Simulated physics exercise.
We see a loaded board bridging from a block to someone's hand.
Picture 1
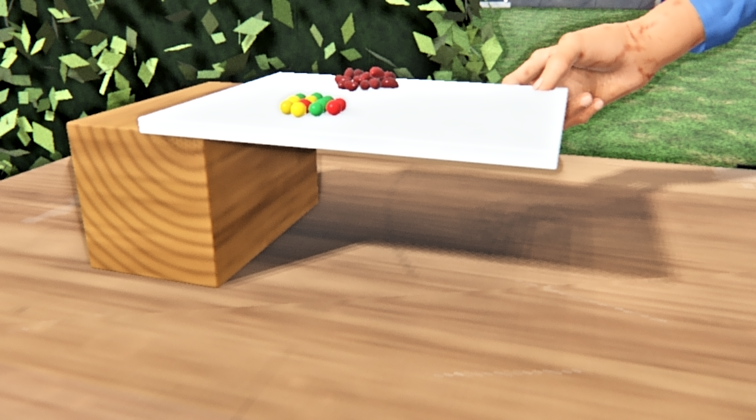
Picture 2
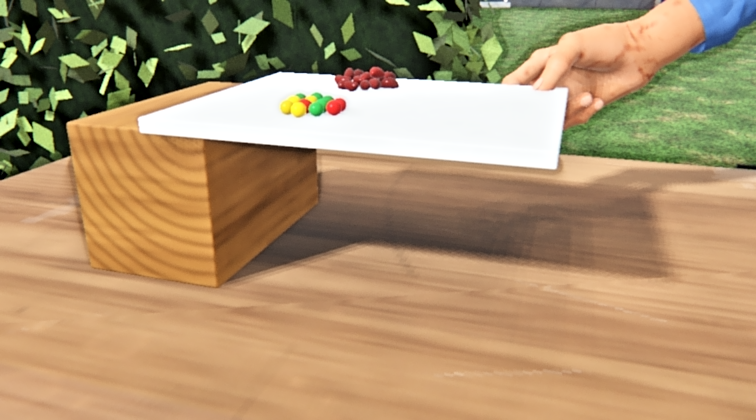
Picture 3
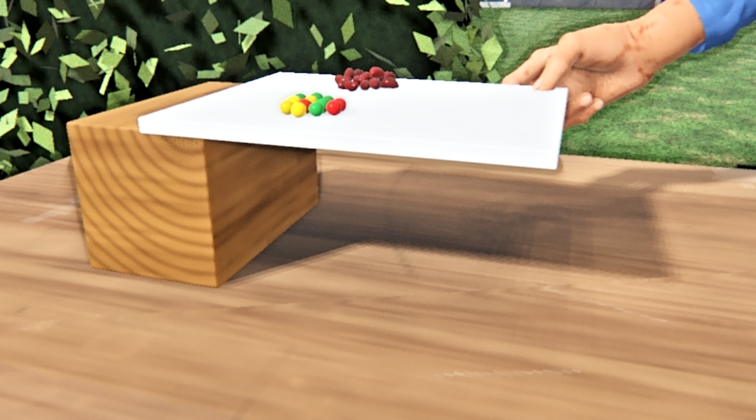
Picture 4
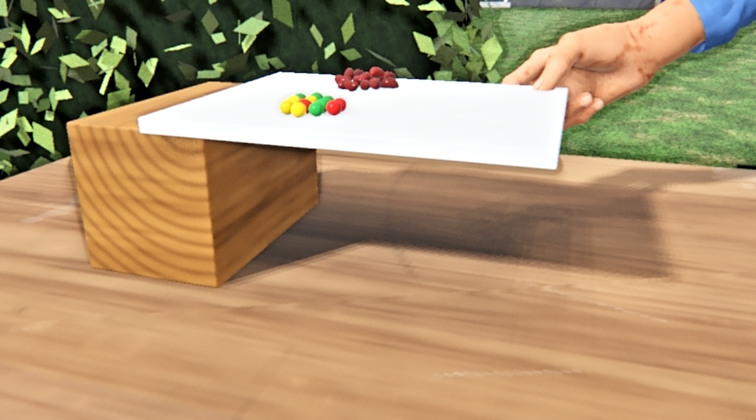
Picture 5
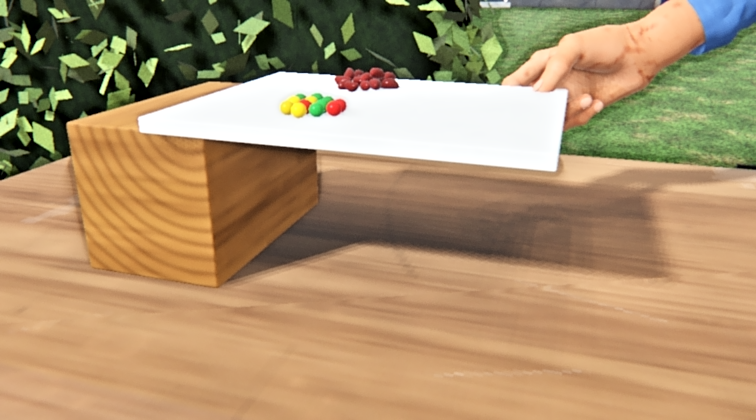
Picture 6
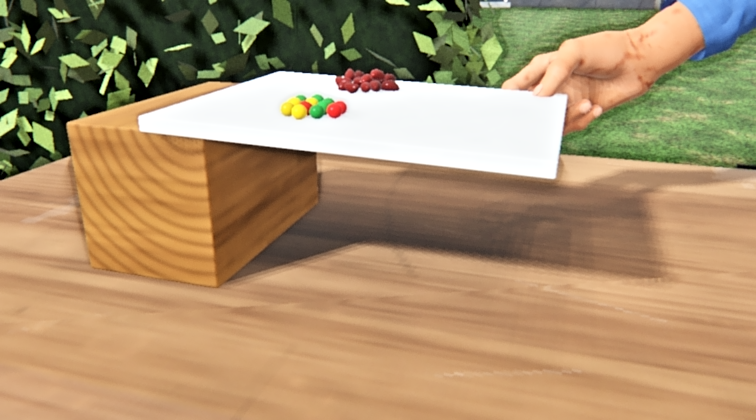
On an outdoor wooden table, a hand slightly lowering the right end of a white board holding colourful beads and dark red beans.
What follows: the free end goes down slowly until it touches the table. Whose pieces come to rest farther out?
The near lot goes farther.
Then, 0.33 s past the last view, board sloping at 10°; near lot all still on the board; far lot all still on the board.
Then, 0.74 s past the last view, board sloping at 22°; near lot mostly at the foot of the board; far lot all still on the board.
Then, 1.19 s past the last view, board resting at 31°; near lot mostly one to two board lengths out; far lot most still on the board.
Finally, board resting at 31°; near lot mostly more than two board lengths out, about a third gone off the table; far lot mostly less than half a board's length out; the near lot has gone farther.
